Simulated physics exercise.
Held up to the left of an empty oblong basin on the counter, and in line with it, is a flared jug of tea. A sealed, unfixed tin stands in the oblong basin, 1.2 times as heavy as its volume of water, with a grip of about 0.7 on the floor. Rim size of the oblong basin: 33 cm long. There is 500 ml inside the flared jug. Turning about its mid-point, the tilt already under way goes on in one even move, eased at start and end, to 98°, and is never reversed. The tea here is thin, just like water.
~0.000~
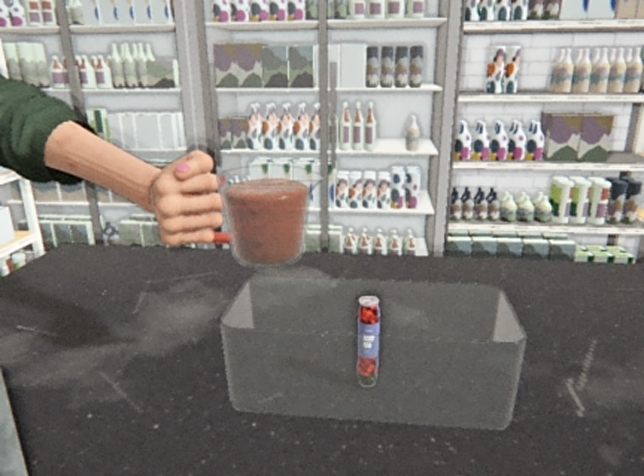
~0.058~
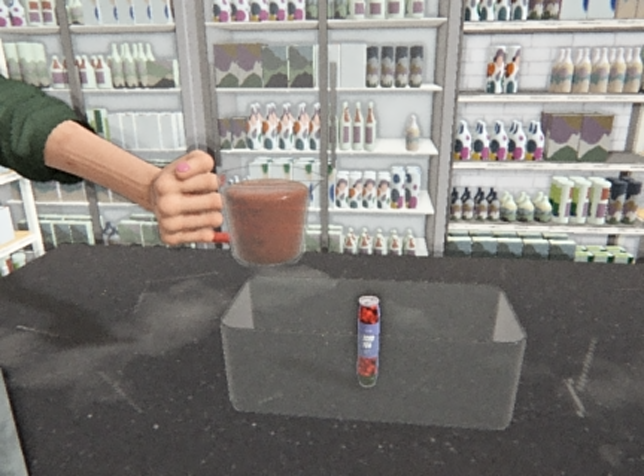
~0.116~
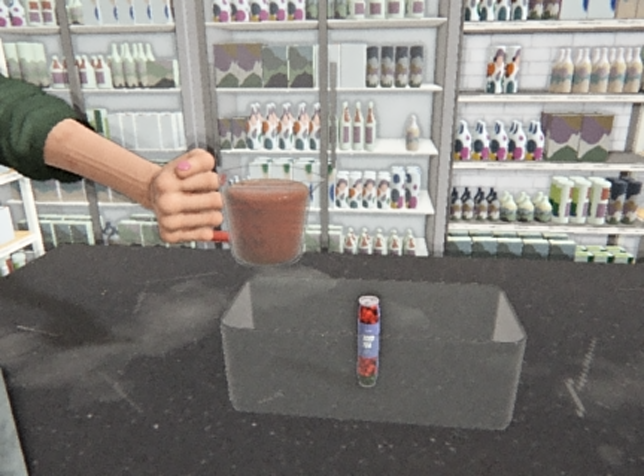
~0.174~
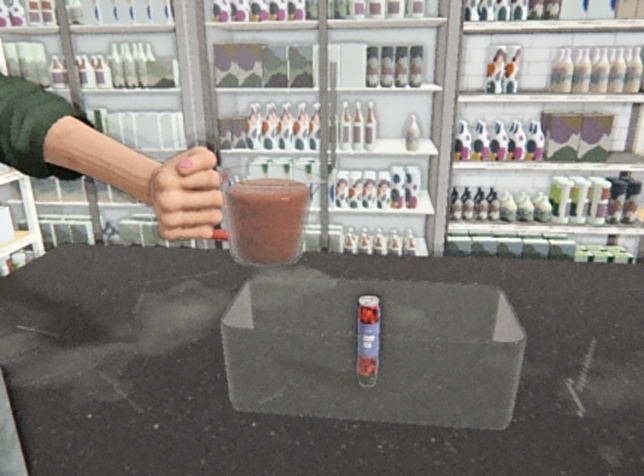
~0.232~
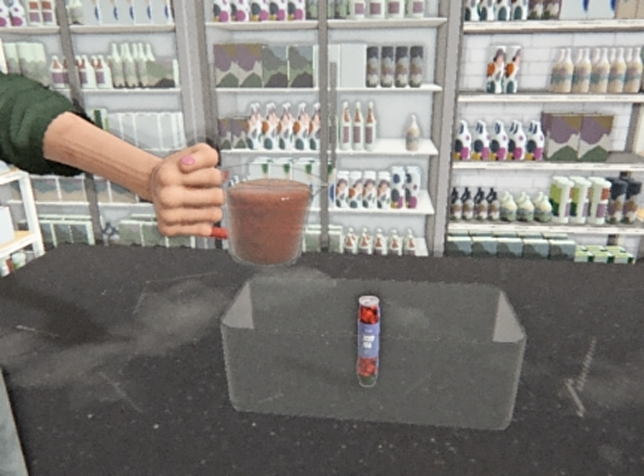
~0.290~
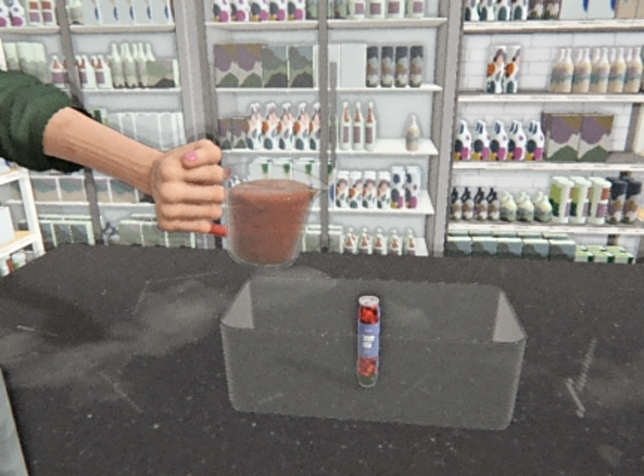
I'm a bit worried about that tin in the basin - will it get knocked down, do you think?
Yes, I think it will go over.
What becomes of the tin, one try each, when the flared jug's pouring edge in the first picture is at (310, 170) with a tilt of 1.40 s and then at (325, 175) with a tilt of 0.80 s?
Try 1: Tipped over; try 2: Tipped over.
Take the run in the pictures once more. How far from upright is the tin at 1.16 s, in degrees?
It leans about 5° from upright.
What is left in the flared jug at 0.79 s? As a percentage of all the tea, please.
I reckon about 76 in a hundred is still held.
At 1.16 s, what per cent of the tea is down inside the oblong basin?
Close to 64 in a hundred.
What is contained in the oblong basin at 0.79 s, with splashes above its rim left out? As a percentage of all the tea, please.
Roughly 8 per cent.
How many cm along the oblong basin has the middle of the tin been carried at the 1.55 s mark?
Its middle sits about 8 cm from the start.
After 0.79 s the tilt is 55° and 77 per cent is still to pour; the tin stands where it began.
After 1.16 s the tilt is 88° and 23 per cent is still to pour; the tin stands where it began.
After 1.55 s the tilt is 98° and 1 per cent is still to pour; the tin lies on its side.
After 1.97 s the tilt is 98° and 0 per cent is still to pour; the tin lies on its side.
In the end the tin lies on its side.
